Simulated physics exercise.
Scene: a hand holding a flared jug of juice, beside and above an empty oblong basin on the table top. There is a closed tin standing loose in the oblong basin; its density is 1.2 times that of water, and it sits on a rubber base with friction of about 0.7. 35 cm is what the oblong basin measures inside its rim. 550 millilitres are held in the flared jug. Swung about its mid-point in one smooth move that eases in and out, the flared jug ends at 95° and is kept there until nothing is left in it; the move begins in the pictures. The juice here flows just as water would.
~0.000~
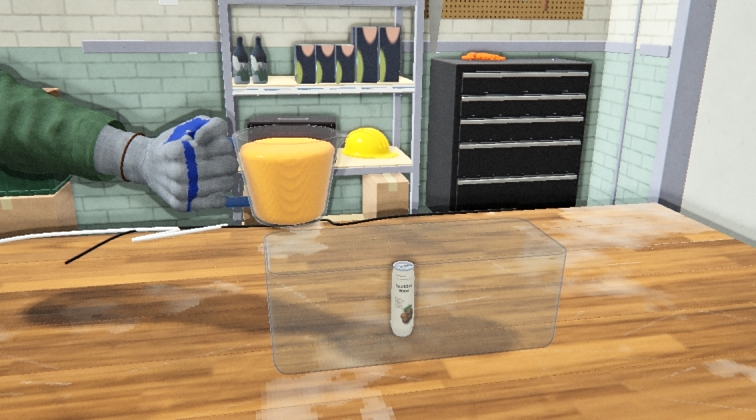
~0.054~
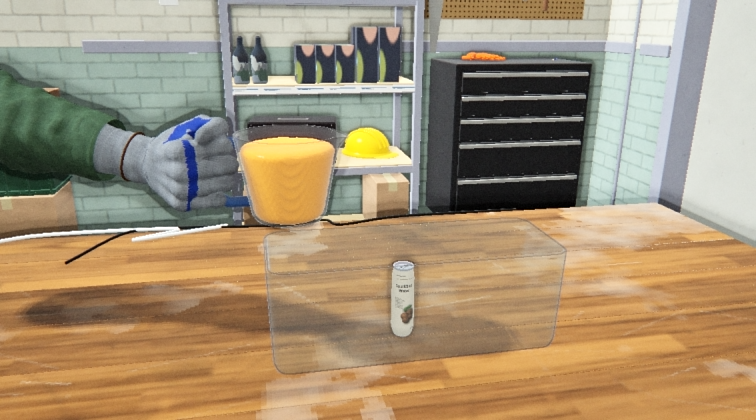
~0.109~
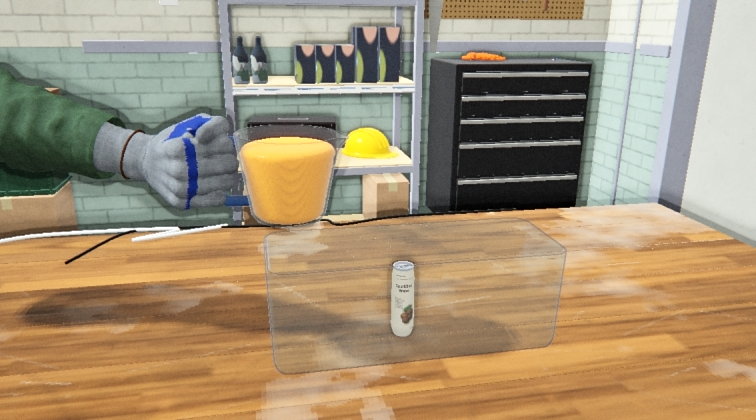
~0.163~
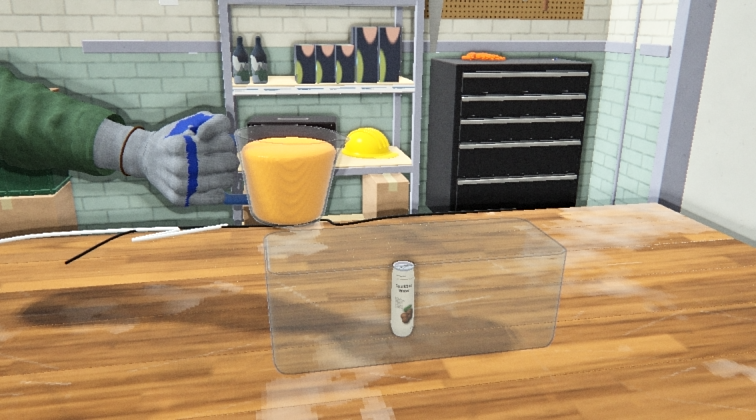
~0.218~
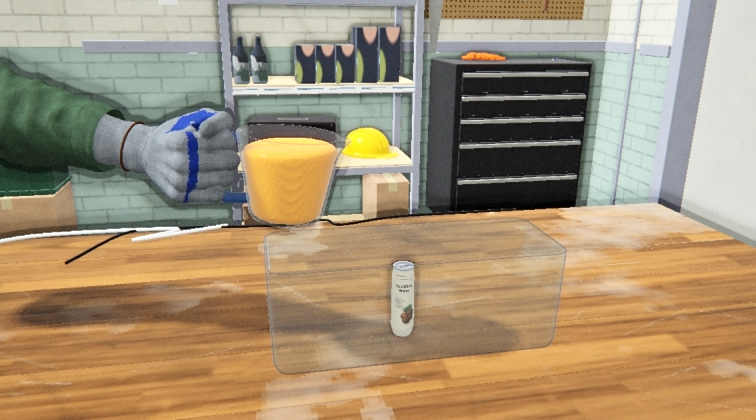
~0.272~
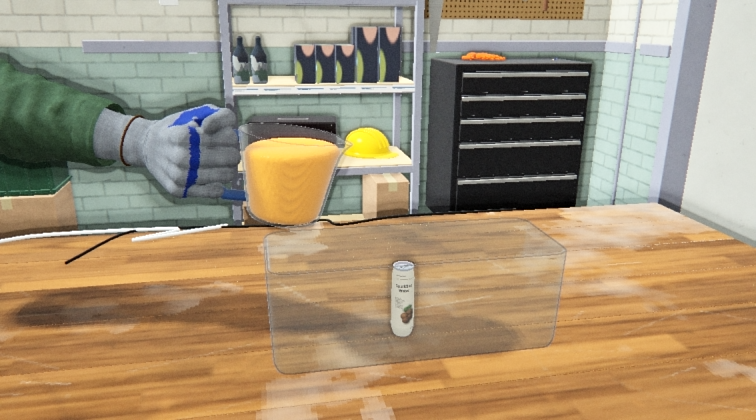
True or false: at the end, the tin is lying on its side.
True.
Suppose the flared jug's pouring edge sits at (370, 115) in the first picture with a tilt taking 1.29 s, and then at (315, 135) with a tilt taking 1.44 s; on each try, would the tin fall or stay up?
The tin stays vertical the first time and stays vertical the second time.
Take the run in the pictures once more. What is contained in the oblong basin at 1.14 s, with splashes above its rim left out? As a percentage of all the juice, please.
That comes to about 68 percent.
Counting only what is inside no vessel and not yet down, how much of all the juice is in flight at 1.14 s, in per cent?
Close to 10 in every hundred parts.
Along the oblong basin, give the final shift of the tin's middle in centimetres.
6.5 cm.
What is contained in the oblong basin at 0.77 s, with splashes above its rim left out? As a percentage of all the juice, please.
About 10%.
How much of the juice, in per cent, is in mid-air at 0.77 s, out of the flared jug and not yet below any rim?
Near 14 per cent at that time.
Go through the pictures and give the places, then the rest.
In the first picture, it leans 0°; its right rim is at (348, 134); the juice meets the walls at (240, 148) and (334, 144); the oblong basin's rim runs from (266, 254) to (545, 235); the tin's top is at (403, 269).
In the second picture, it leans 0°; its right rim is at (348, 134); the juice meets the walls at (240, 147) and (334, 144).
In the third picture, it leans 1°; its right rim is at (349, 135); the juice meets the walls at (240, 147) and (334, 145).
In the fourth picture, it leans 3°; its right rim is at (350, 137); the juice meets the walls at (242, 148) and (336, 146).
In the fifth picture, it leans 5°; its right rim is at (351, 140); the juice meets the walls at (242, 147) and (338, 146).
In the sixth picture, it leans 8°; its right rim is at (353, 143); the juice meets the walls at (244, 148) and (341, 147).
Then, 0.77 s in, the tilt is 53° and 76 per cent is still to pour; the tin stands where it began.
Then, 1.14 s in, the tilt is 85° and 23 per cent is still to pour; the tin stands where it began.
Then, 1.52 s in, the tilt is 95° and 1 per cent is still to pour; the tin lies on its side.
Then, 1.94 s in, the tilt is 95° and 0 per cent is still to pour; the tin lies on its side.
Finally, the tin lies on its side.
